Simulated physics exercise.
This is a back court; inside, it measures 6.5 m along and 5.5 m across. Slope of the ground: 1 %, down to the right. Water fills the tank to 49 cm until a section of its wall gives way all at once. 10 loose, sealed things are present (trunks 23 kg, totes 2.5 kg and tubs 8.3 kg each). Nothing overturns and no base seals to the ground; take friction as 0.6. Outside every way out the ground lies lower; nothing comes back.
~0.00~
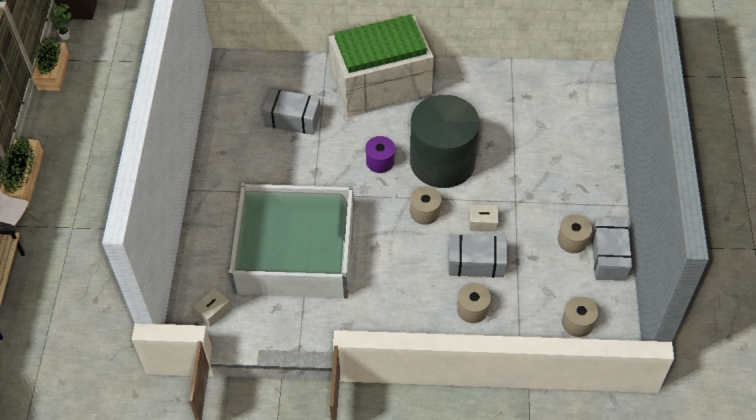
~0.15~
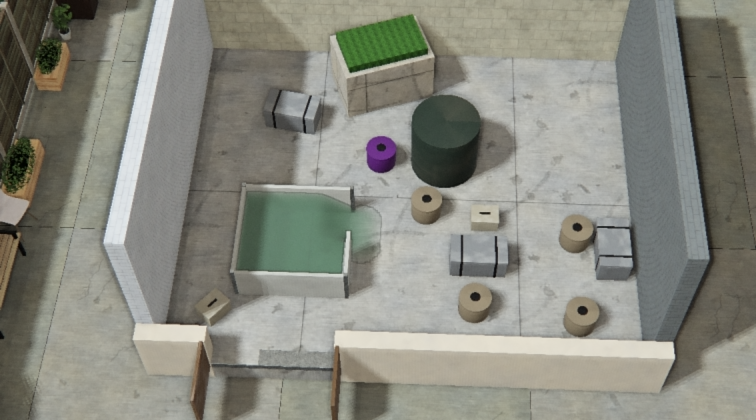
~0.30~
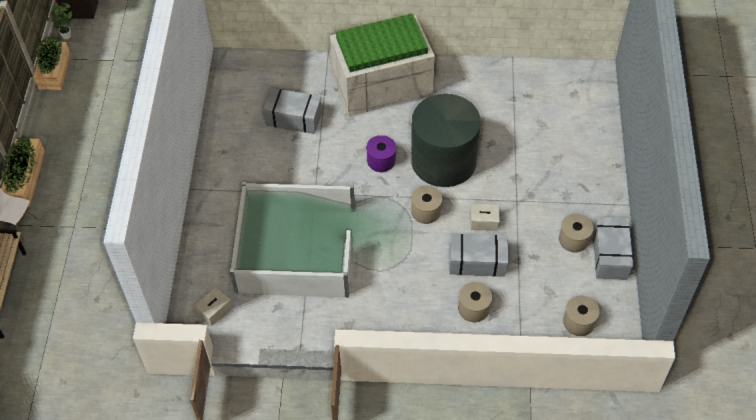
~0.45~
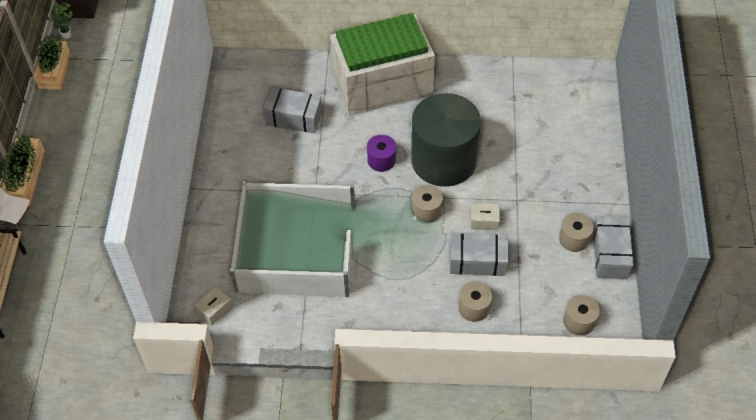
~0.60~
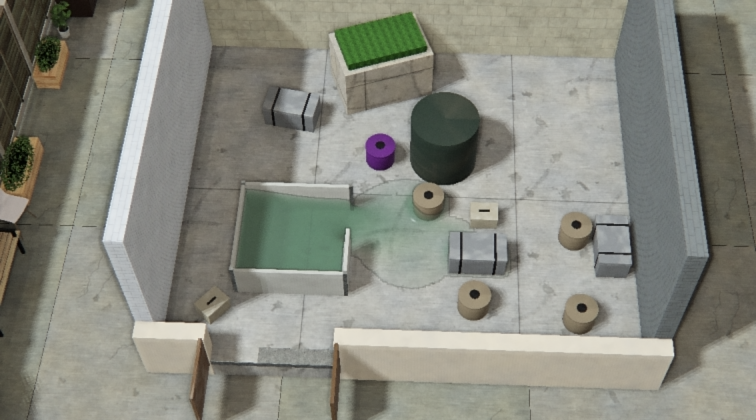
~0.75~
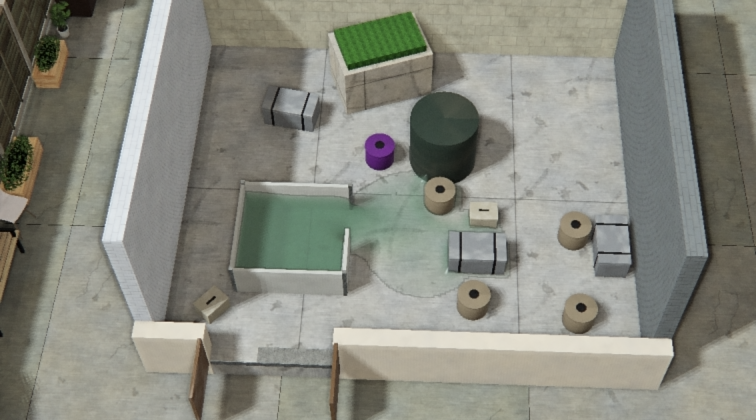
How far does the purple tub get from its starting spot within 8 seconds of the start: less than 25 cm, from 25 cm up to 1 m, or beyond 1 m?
It ends up less than 25 cm away.
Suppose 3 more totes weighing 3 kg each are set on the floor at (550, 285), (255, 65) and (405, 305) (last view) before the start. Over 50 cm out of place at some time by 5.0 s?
The first one ends up beyond that, the second inside that, the third inside that.
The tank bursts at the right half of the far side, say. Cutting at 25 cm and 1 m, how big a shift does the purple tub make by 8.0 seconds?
If that happened, the purple tub winds up well away.
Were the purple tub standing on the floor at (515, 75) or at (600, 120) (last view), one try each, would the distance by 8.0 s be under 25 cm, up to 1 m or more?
Try one, it covers a moderate distance; try two, it is swept a long way.
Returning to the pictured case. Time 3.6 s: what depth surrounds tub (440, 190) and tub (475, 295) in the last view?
Some 5 cm at the first, some 7 cm at the second.
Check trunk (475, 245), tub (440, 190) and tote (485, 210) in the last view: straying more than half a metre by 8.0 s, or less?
Beyond the limit, then beyond the limit, then beyond the limit.
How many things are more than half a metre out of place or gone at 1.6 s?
The number I get is 2.
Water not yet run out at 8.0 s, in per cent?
Close to 100 in a hundred parts remain.
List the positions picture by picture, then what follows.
In the first picture, the purple tub at (380, 148), on the bottom; water covers 2.0 m2; 0 of 10 have shifted.
In the second picture, the purple tub at (381, 148), on the bottom; 2.4 m2 under water; 0 of 10 have shifted.
In the third picture, the purple tub at (381, 147), on the bottom; water covers 3.0 m2; 0 of 10 have shifted.
In the fourth picture, the purple tub at (381, 146) rests on the ground; 3.6 m2 under water; 0 of 10 have shifted.
In the fifth picture, the purple tub at (380, 145), on the bottom; 4.3 m2 under water; 0 of 10 have shifted.
In the sixth picture, the purple tub at (380, 145) rests on the ground; 5.0 m2 under water; 1 of 10 have shifted.
After 1.6 s the purple tub is near (380, 145), 0.0 m from its start, aground; 0 of 10 are out; 1 afloat.
After 3.6 s the purple tub is near (380, 145), 0.0 m from its start, aground; 0 of 10 are out; 4 afloat.
After 5.6 s the purple tub is near (380, 145), 0.0 m from its start, aground; 0 of 10 are out; 6 afloat.
After 8.0 s the purple tub is near (380, 145), 0.0 m from its start, aground; 0 of 10 are out; 3 afloat.
